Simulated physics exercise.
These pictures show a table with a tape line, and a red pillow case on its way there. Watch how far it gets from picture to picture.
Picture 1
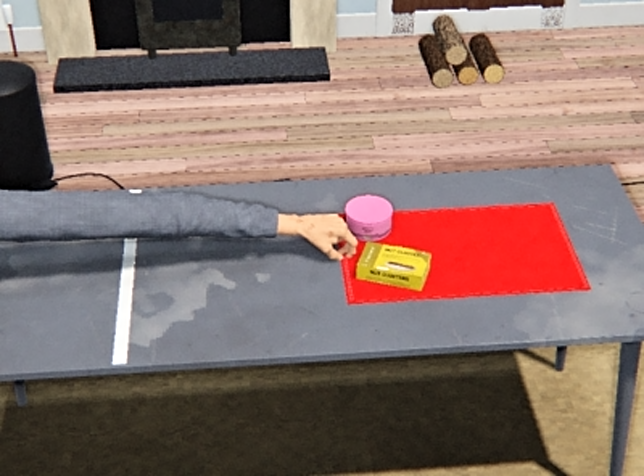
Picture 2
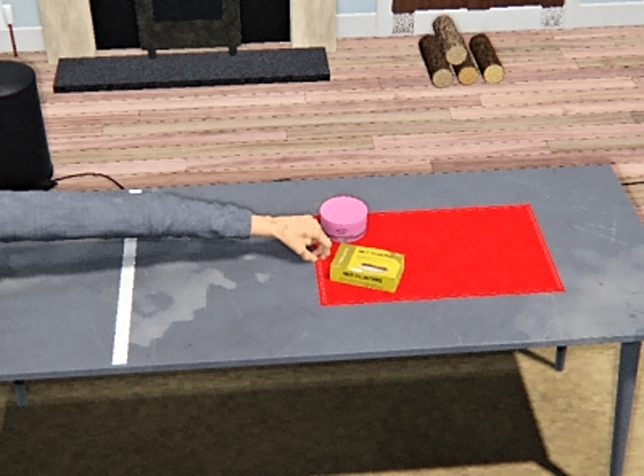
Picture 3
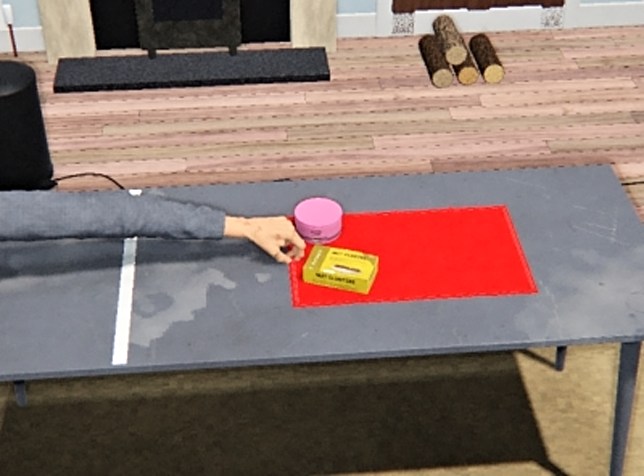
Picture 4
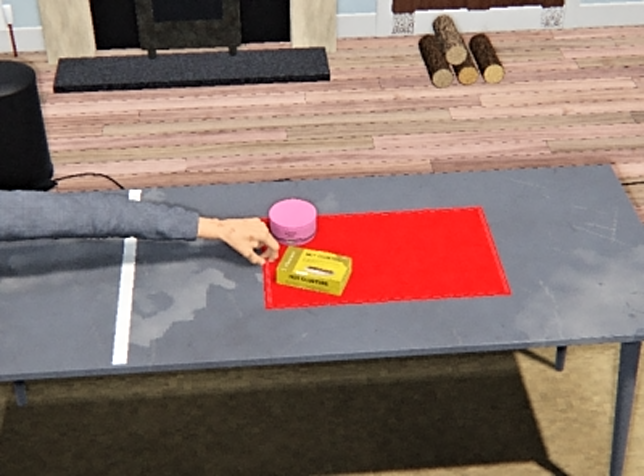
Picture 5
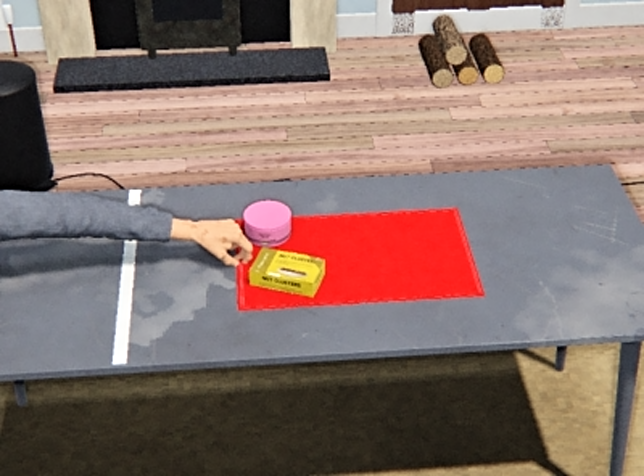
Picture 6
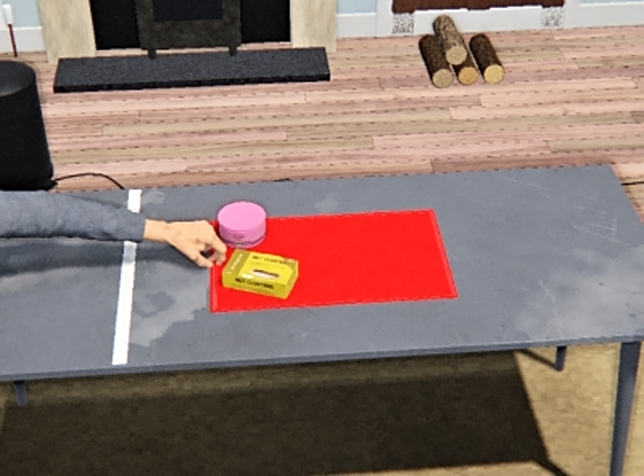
In a room with a pinkish plank floor, a dark hearth and stacked logs, a fixed, raised view looks down on a grey table. A white tape line crosses its left part, and to the right a red cloth carries a yellow packet, with a pink tub at its back left corner. A grey-sleeved arm draws the cloth steadily leftward toward the tape, packet and tub moving along with it.
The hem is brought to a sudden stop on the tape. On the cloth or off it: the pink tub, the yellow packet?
The pink tub leaves the cloth, the yellow packet shoots off the front.
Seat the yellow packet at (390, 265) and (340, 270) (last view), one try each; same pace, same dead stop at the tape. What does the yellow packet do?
In the first case it keeps its seat; in the second case it stays on.
Then, 0.12 s past the final frame, hem short of the tape; pink tub on the cloth near (181, 229); yellow packet on the cloth near (196, 277).
Then, 0.23 s past the final frame, hem at the tape; pink tub ahead of the hem near (129, 232); yellow packet on the cloth near (142, 280).
When it is over, hem at the tape; pink tub ahead of the hem near (62, 237); yellow packet ahead of the hem near (81, 285). The pink tub shoots off the front and the yellow packet slides clear of the cloth.
